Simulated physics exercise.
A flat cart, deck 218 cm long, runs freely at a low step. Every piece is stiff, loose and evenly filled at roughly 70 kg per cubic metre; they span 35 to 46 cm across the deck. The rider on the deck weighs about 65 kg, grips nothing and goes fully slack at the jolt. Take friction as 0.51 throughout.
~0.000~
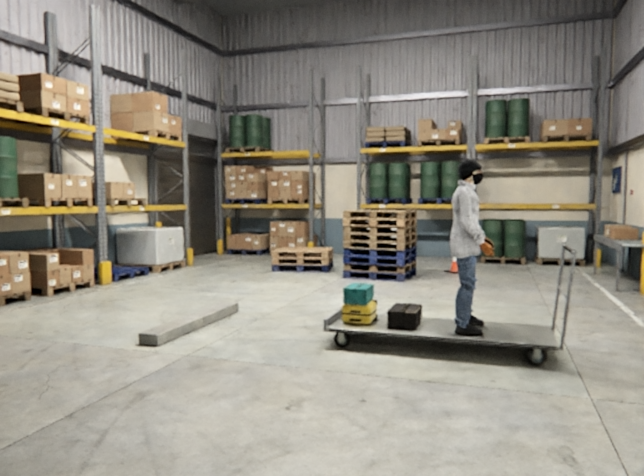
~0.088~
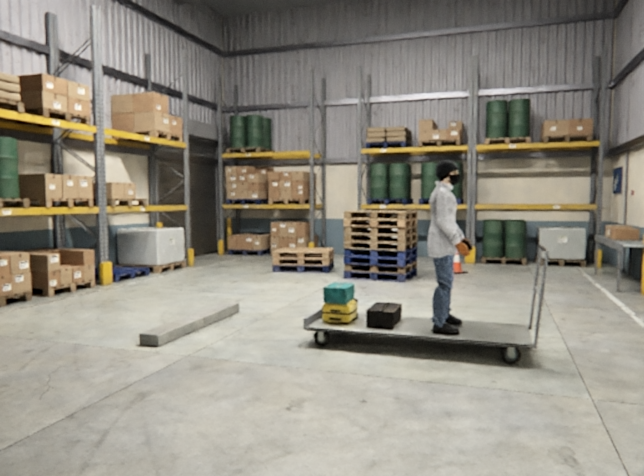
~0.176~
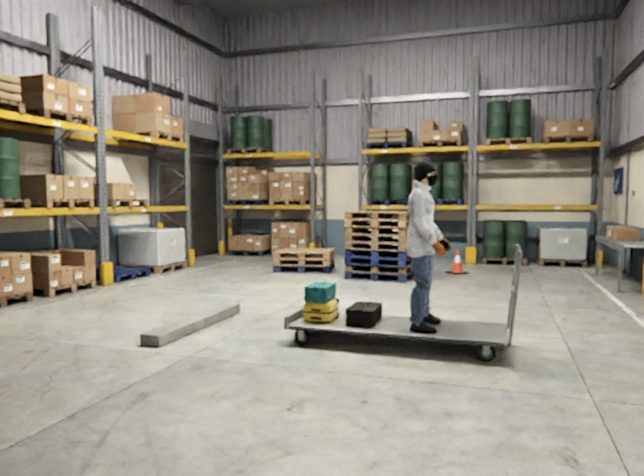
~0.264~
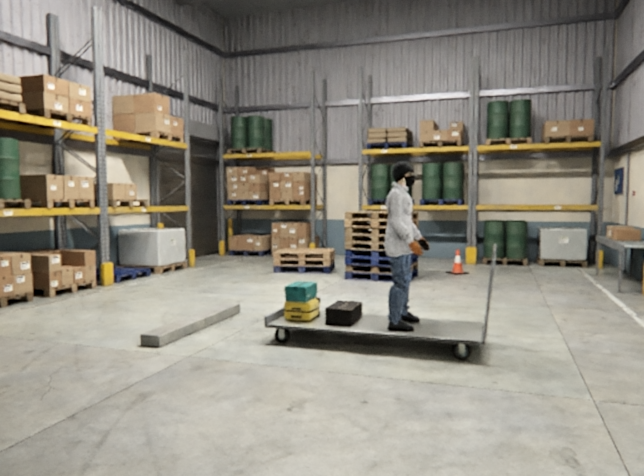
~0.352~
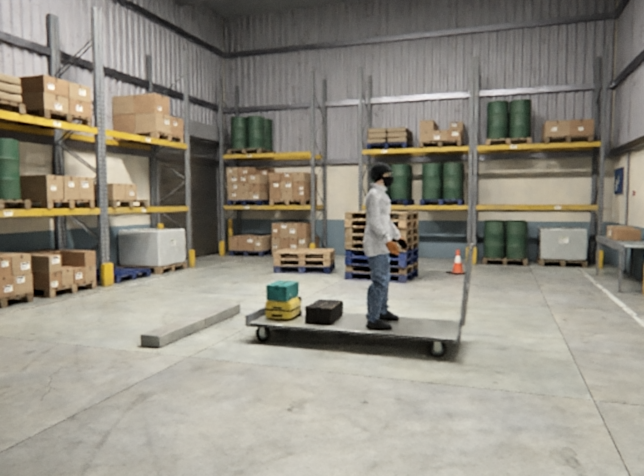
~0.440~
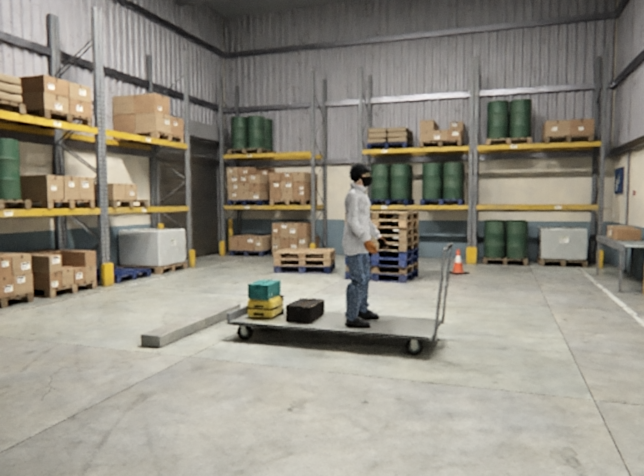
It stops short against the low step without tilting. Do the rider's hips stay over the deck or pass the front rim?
At this pace the rider's hips go over the front rim.
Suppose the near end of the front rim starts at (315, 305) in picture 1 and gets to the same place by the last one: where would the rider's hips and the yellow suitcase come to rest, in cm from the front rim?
In that case hips 50 behind, yellow 20 behind.
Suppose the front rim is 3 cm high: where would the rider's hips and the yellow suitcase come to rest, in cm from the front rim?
Then hips 10 past, yellow 10 behind.
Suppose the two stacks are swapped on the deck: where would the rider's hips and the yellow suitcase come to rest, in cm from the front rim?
In that case hips 10 past, yellow 50 behind.
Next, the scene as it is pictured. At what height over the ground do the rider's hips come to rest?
Roughly 45 cm above it.
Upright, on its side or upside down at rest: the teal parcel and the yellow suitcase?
Teal on its side, yellow upright.
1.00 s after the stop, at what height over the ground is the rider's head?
Roughly 10 cm above it.
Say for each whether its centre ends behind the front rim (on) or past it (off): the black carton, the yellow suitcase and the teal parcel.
Black on, yellow on, teal off.
After 0.67 s the deck stops.
After 0.92 s the rider's hips are 67 cm behind the rim, near (249, 258) in the last picture's view.
After 1.22 s the rider's hips are 17 cm behind the rim, near (211, 284) in the last picture's view.
After 1.67 s the rider's hips are 4 cm past the rim, near (196, 285) in the last picture's view.
When all is still (4.3 s), past the rim, teal parcel and the rider's hips; behind it, yellow suitcase and black carton.
